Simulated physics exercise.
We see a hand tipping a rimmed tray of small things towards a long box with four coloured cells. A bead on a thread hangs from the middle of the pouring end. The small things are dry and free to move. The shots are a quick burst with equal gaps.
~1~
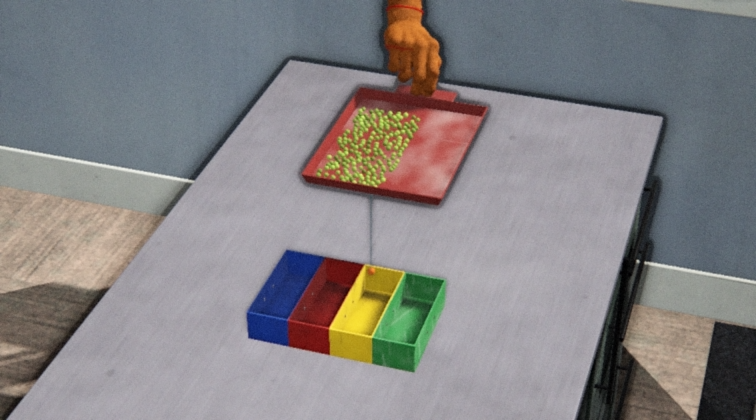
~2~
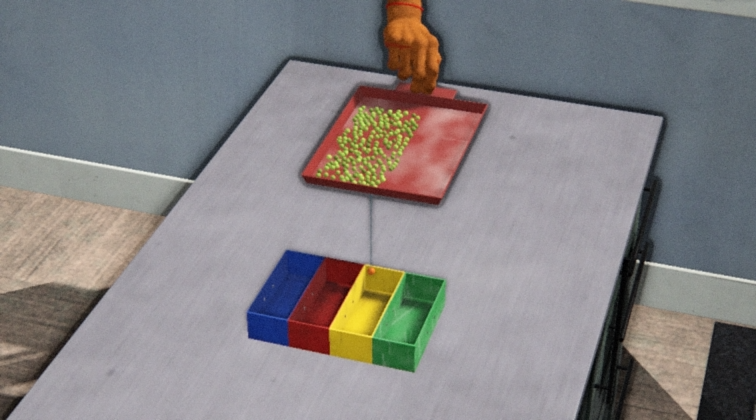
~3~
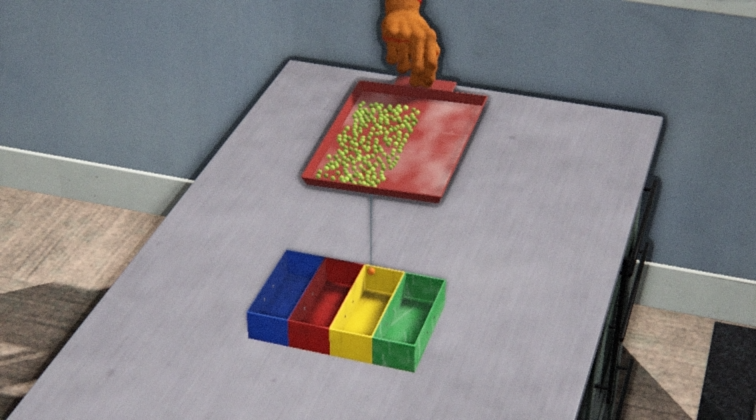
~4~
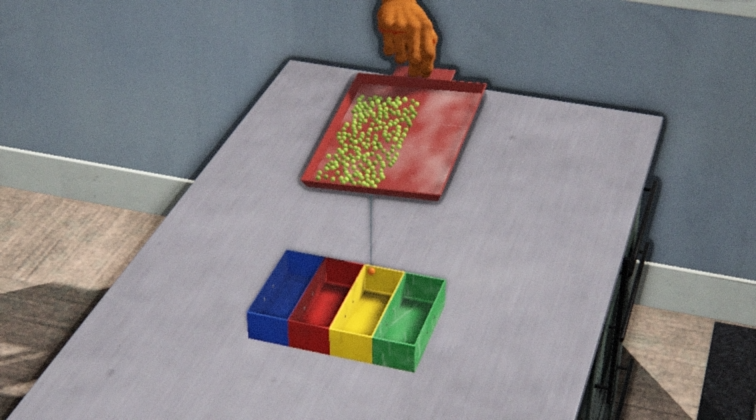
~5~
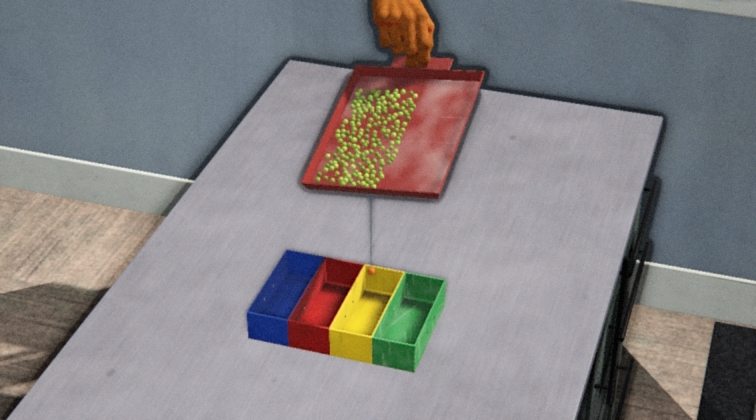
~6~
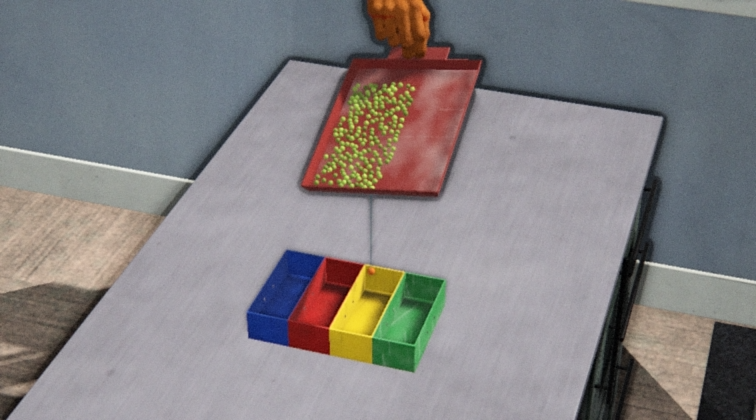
An orange hand slowly tilts a red tray of small green balls above four coloured compartments.
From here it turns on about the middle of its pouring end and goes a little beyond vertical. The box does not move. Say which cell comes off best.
The blue cell gets the most.
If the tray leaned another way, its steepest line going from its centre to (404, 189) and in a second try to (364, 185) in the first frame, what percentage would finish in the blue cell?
The first gives 0 %, the second 30 %.
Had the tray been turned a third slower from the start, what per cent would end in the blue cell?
Roughly 80 in a hundred.
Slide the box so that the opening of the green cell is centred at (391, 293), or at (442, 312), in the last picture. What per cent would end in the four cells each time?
Near 100 % and 50 %.
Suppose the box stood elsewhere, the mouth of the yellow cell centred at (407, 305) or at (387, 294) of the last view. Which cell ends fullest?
The first try: That blue cell. The second: That blue cell.
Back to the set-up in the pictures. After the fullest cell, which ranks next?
Second comes the cell in red.
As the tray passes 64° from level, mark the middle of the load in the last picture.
At about (324, 187).
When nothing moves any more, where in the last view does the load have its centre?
Around (297, 298).
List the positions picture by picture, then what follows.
Corners of the pouring end near (307, 173) and (439, 196), level; middle of the load near (368, 147), dried peas; bead on its thread near (371, 271); blue cell near (268, 326); red cell near (309, 335); yellow cell near (351, 343); green cell near (394, 352), in the first frame.
Corners of the pouring end near (307, 173) and (438, 195), level; middle of the load near (368, 146), in the second frame.
Corners of the pouring end near (306, 175) and (438, 194), tipped barely, lowest at the left corner; middle of the load near (368, 144), in the third frame.
Corners of the pouring end near (306, 178) and (437, 192), tipped a little, lowest at the left corner; middle of the load near (367, 140), in the fourth frame.
Corners of the pouring end near (306, 180) and (436, 190), tipped a little, lowest at the left corner; middle of the load near (366, 137), in the fifth frame.
Corners of the pouring end near (306, 183) and (435, 189), tipped clearly, lowest at the left corner; middle of the load near (364, 135); blue cell near (268, 326); red cell near (309, 335); yellow cell near (351, 343); green cell near (394, 352), in the sixth frame.
Shortly afterwards, tray tipped steeply; the bulk on the tray; a little in the blue cell; near a quarter falling or outside the box.
Next, tray tipped past a quarter turn; the bulk in the blue cell; near a quarter in the red cell; a little falling or outside the box.
Some moments later, tray tipped past a quarter turn; the bulk in the blue cell; near a quarter in the red cell; only a few in the yellow cell; only a few falling or outside the box.
In the end, tray tipped past a quarter turn; the bulk in the blue cell; near a quarter in the red cell; only a few in the yellow cell; none at all in the green cell; only a few outside the box.
